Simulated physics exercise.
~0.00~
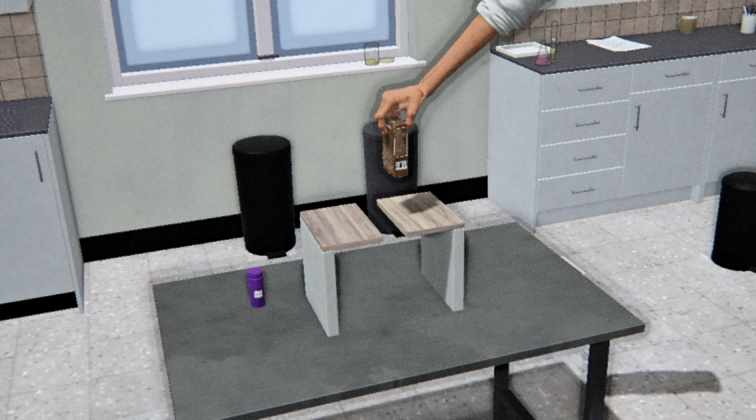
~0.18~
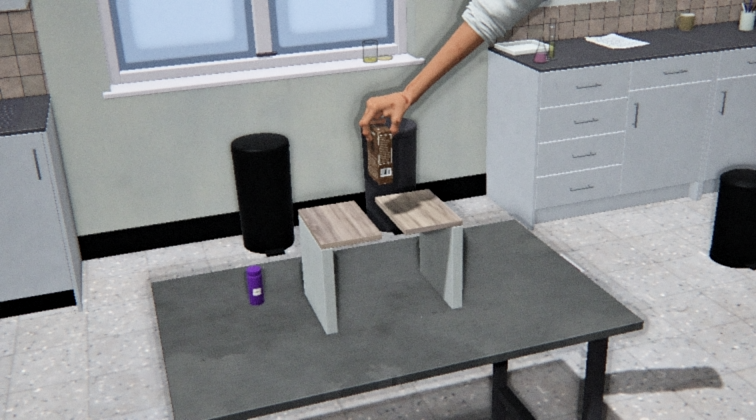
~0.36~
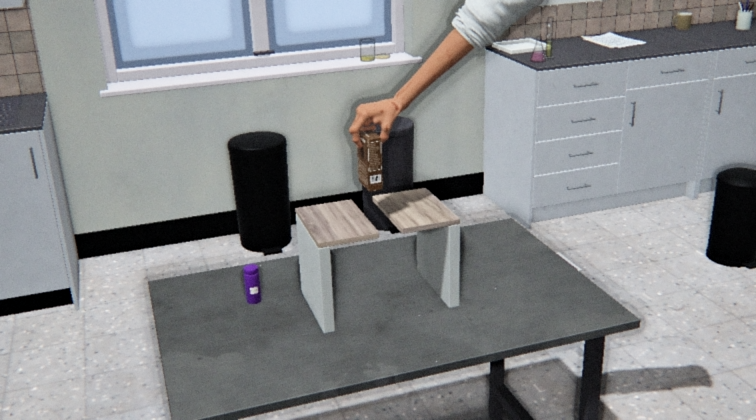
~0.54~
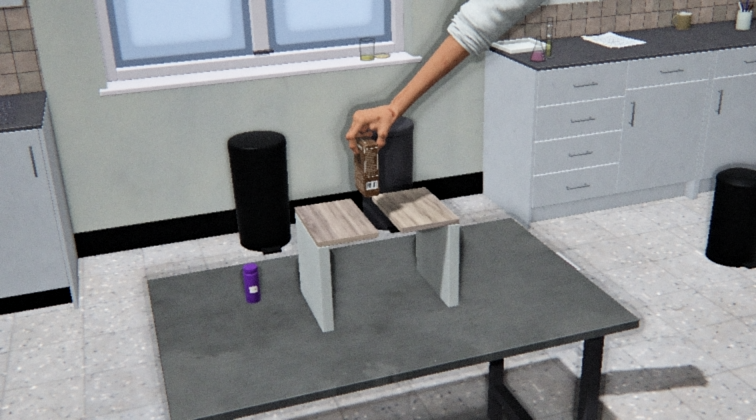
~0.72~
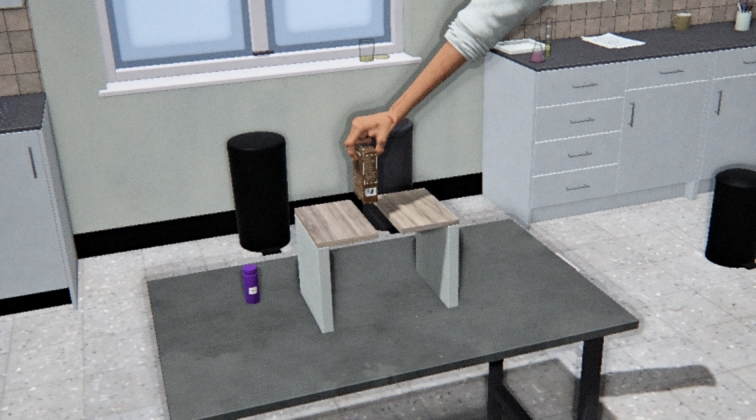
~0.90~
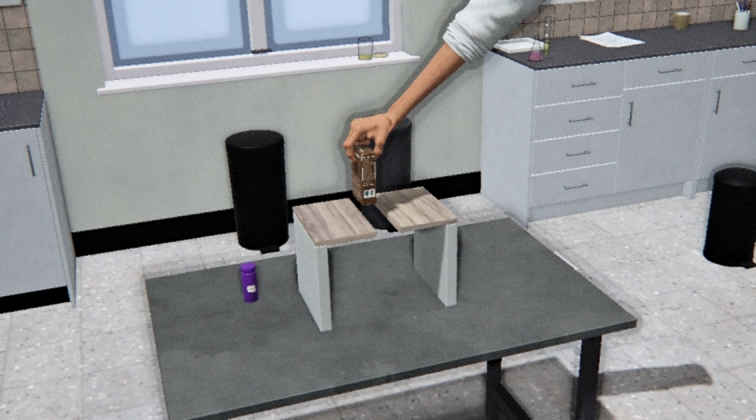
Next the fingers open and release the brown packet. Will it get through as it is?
No.
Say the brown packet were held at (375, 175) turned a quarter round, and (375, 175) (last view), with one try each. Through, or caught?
Is held back, then passes the gap.
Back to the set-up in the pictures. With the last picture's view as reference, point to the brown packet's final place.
It winds up at roughly (390, 202).
After 1.10 s, brown packet slid a little near (364, 189).
After 1.30 s, brown packet tipped 41° from how it was near (381, 195).
At rest (1.9 s), tipped over on the stand or table, brown packet; purple shaker in place. Seen from the same camera at the end, brown packet near (390, 202). The packet is caught.
